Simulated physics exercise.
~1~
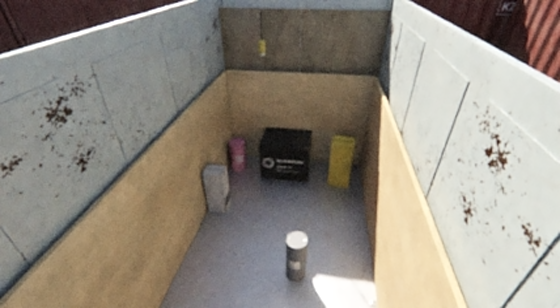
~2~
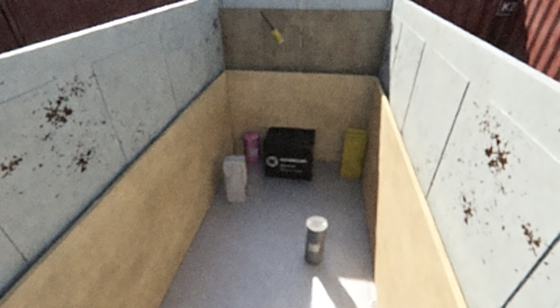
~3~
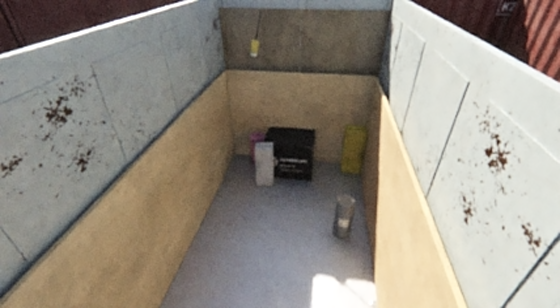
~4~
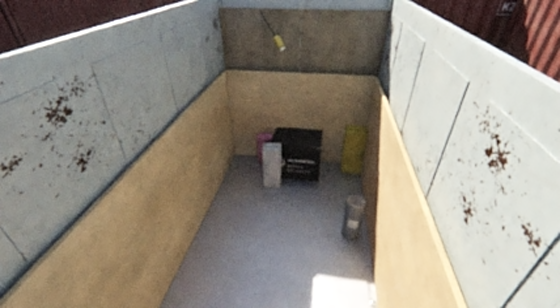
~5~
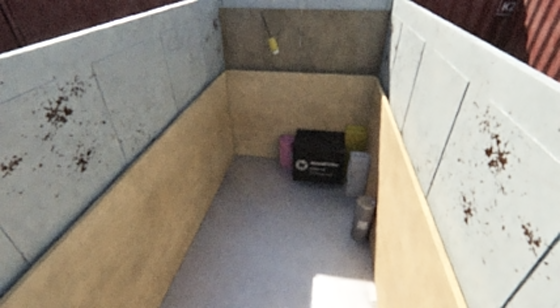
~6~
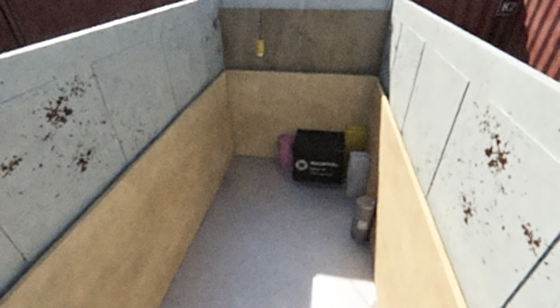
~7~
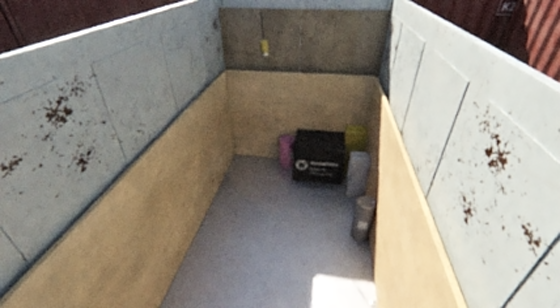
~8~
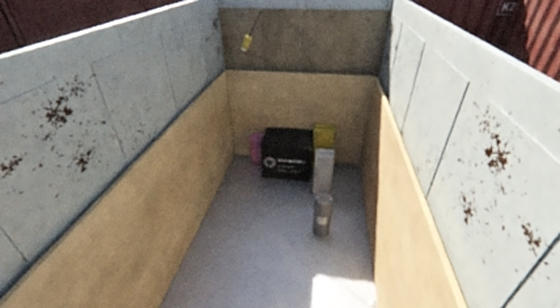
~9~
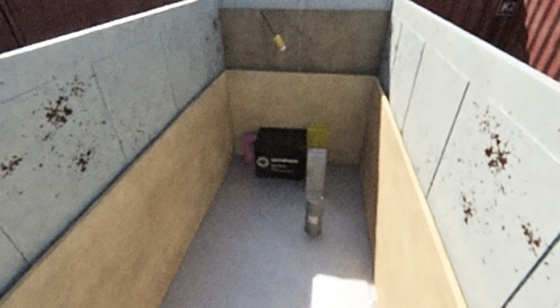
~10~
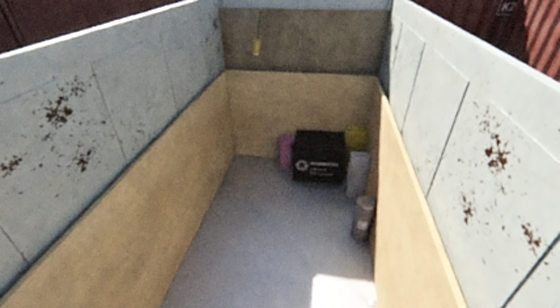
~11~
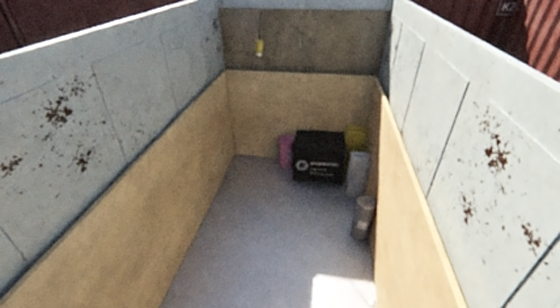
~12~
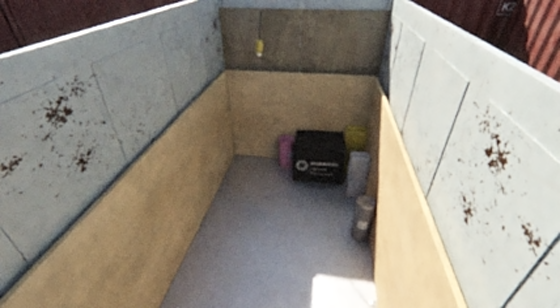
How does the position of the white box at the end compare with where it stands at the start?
At the start the white box stands by the left wall, to the left of the black box. By the end it is near the right wall, on the right side of the black box.
